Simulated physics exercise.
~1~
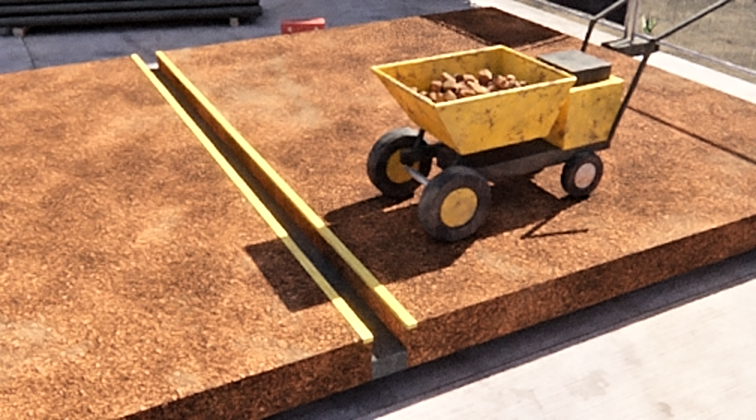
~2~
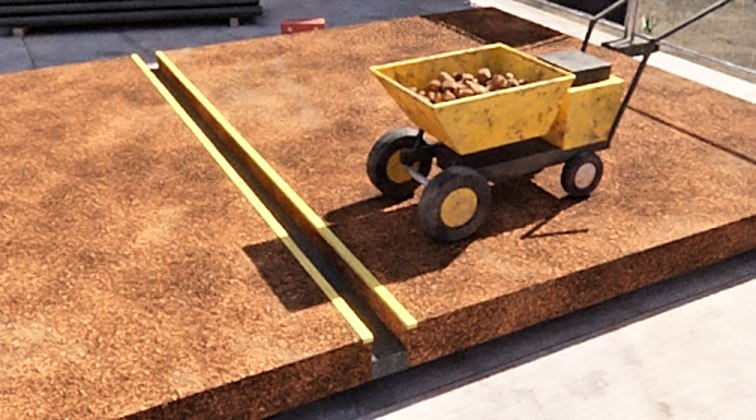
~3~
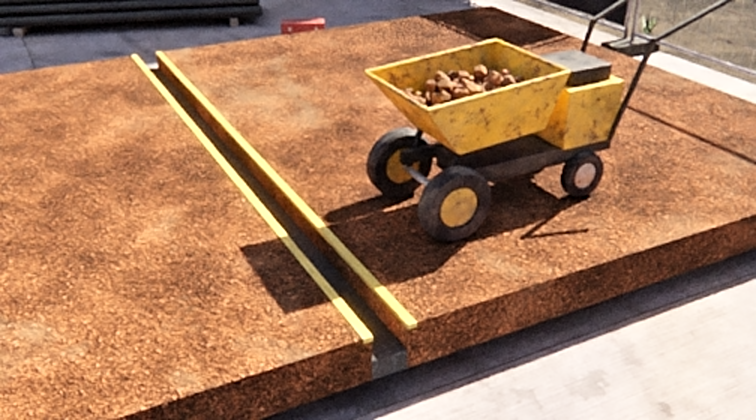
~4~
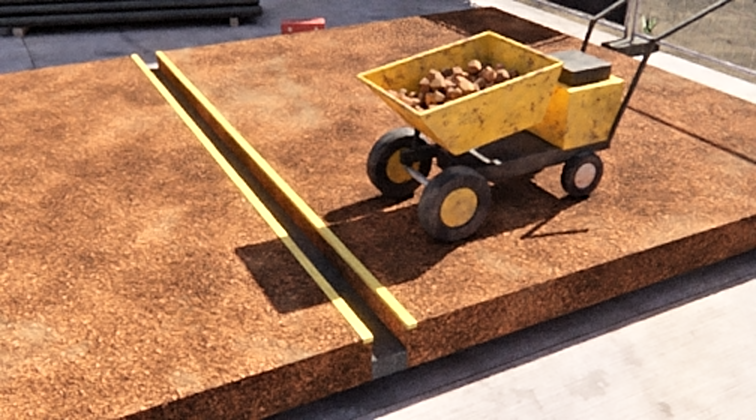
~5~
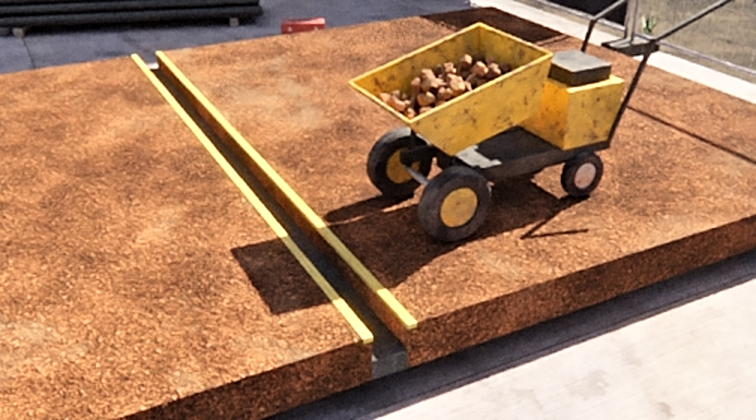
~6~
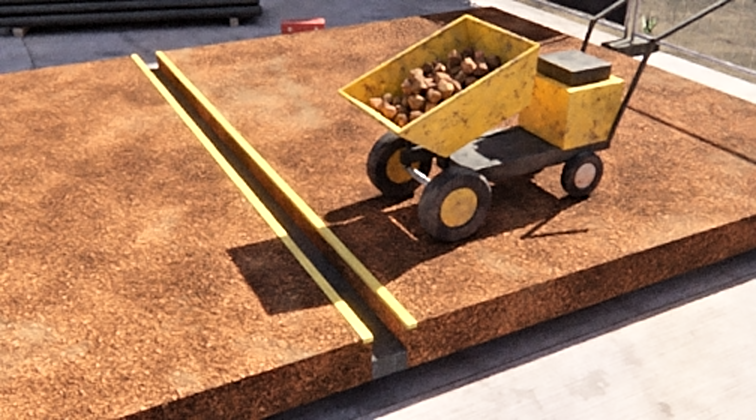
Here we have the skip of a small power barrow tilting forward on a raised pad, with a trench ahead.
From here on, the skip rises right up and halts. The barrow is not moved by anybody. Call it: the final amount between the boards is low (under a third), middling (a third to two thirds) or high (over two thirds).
Middling.
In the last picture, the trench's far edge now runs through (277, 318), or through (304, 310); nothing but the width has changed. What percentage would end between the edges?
The first try comes out at 100 percent and the second at 90 percent.
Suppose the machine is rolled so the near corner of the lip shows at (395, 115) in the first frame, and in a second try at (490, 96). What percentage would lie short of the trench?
About 0 %, then 50 %.
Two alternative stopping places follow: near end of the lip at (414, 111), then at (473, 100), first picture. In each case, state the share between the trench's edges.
First try: Around 20 %; second try: Around 50 %.
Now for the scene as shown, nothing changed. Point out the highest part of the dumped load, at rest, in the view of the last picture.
I'd place the summit at about pixel (295, 227).
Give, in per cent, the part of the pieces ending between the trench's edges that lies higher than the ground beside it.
Estimate: Near 35 per cent.
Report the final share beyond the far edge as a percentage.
Around 45 %.
Just after the last frame, skip tipped steeply; every one in the skip.
A moment on, skip tipped right over; the larger part in the skip; about a tenth in or heaped over the trench; just a few beyond it.
Further on, skip tipped right over; about a tenth in the skip; roughly half in or heaped over the trench; roughly a third beyond it.
When it is over, skip tipped right over; just a few in the skip; just a few short of the trench; roughly half in or heaped over the trench; roughly half beyond it.
